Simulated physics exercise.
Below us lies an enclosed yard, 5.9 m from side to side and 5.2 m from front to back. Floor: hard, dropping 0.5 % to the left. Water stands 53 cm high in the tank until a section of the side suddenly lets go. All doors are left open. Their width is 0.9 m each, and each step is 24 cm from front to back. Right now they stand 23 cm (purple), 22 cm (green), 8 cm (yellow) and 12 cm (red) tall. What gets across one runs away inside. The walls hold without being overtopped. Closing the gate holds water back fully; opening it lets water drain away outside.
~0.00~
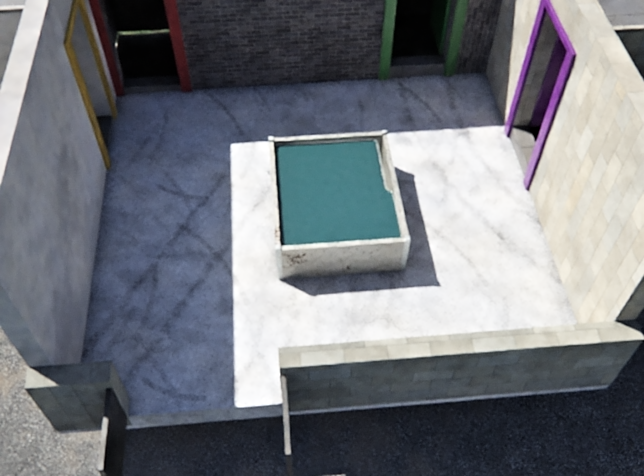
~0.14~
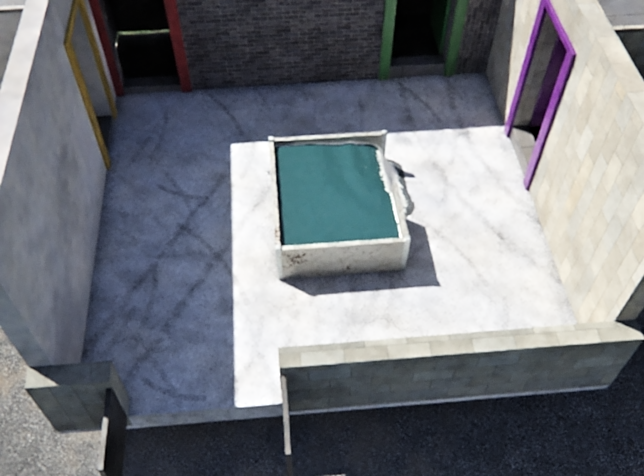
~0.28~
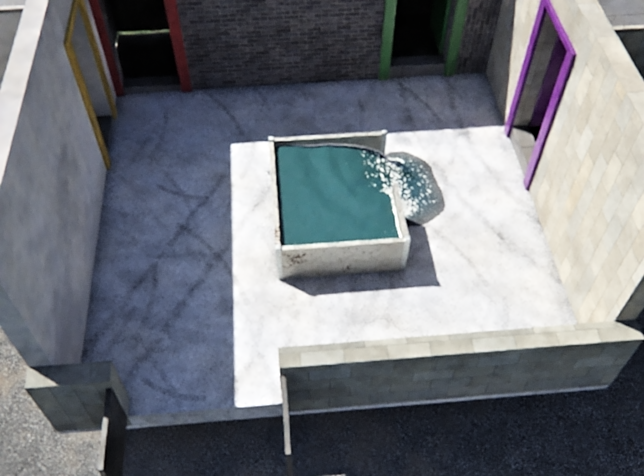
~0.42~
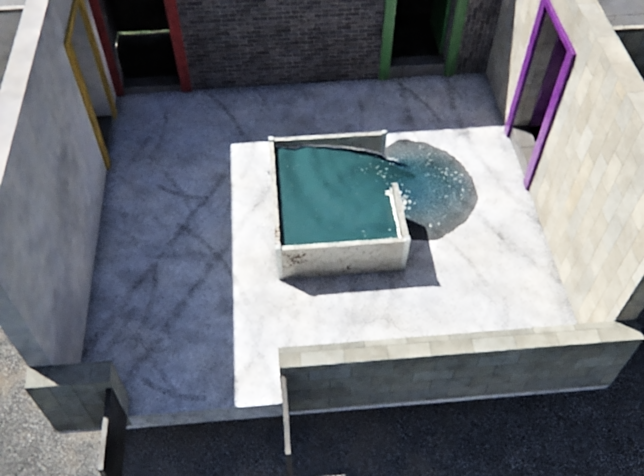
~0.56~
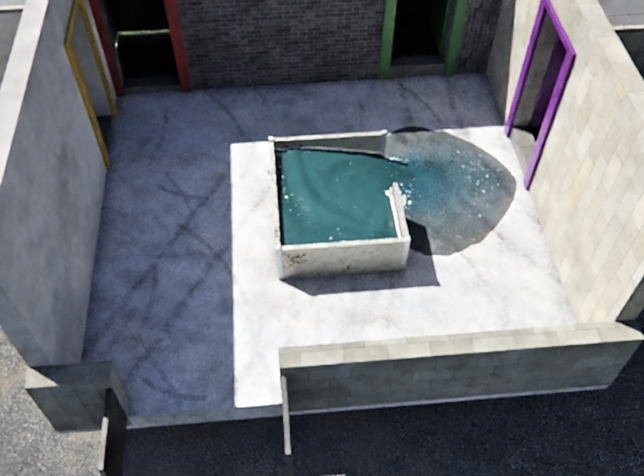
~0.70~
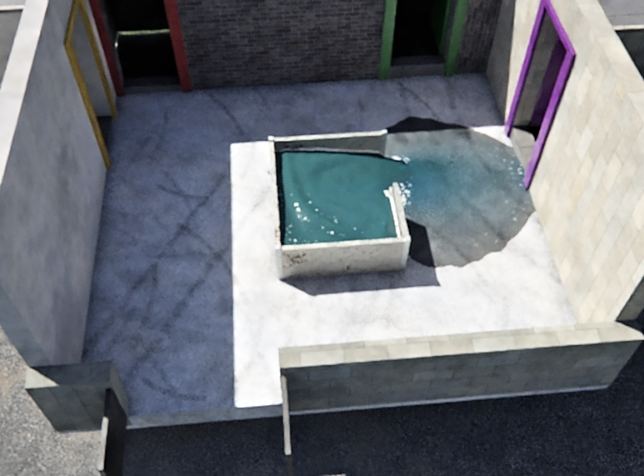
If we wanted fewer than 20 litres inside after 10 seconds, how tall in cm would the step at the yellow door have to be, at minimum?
It would need to be around 5.5 cm tall.
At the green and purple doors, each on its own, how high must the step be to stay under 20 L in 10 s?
About 9.5 cm at green and about 20 cm at purple.
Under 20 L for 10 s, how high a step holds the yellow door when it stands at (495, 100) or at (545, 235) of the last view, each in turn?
Minimums: Roughly 14.0 cm and 11.5 cm.
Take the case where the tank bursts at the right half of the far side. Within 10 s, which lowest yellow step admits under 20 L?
That way, roughly 8.0 cm.
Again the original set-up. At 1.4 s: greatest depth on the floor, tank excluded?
Up to some 27 centimetres, I'd say.
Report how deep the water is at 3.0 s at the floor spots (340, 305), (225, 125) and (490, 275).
I'd read roughly 0, 0 and 4 cm there.
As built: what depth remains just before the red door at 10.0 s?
It works out to about 7.0 centimetres deep.
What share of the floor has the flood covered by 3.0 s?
Approximately 30 % of the floor.
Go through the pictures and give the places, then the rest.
In the first picture, still water, 53 cm deep, in the tank at (335, 191); the yellow door at (94, 87) is dry.
In the second picture, the front is at (408, 211), 0.3 m from the gap at (385, 181); 0.1 m2 of floor is wet, 53 cm left at the back.
In the third picture, the gap is at (385, 181), the front 0.7 m out at (437, 205); the back of the tank holds 53 cm.
In the fourth picture, the gap is at (385, 182), the front 1.2 m out at (471, 200); the back of the tank holds 53 cm.
In the fifth picture, the front is at (509, 184), 1.8 m from the gap at (385, 182); 2.5 m2 of floor is wet, 47 cm left at the back.
In the sixth picture, the front is at (516, 155), 2.0 m from the gap at (385, 181); 3.4 m2 of floor is wet, 44 cm left at the back; 4.1 m in a straight line remain to the yellow door at (94, 87).
After 1.4 s water covers 20 % of the floor, deepest (27 cm) near (518, 186); it has not reached the yellow door.
After 3.0 s water covers 30 % of the floor, deepest (22 cm) near (480, 79); it has not reached the yellow door.
After 10.0 s water covers 95 % of the floor, deepest (8 cm) near (81, 371); 7 cm at the yellow door, 1 litre in over its 8 cm step.
At the yellow door as built, the water arrived by 5.0 s and peaked near 9 cm at 7.0 s.
With a step of 5 cm, 27 litres would have come in within the 10 s; with 6 cm, 15 litres. So under 20 litres takes about 5.5 cm.
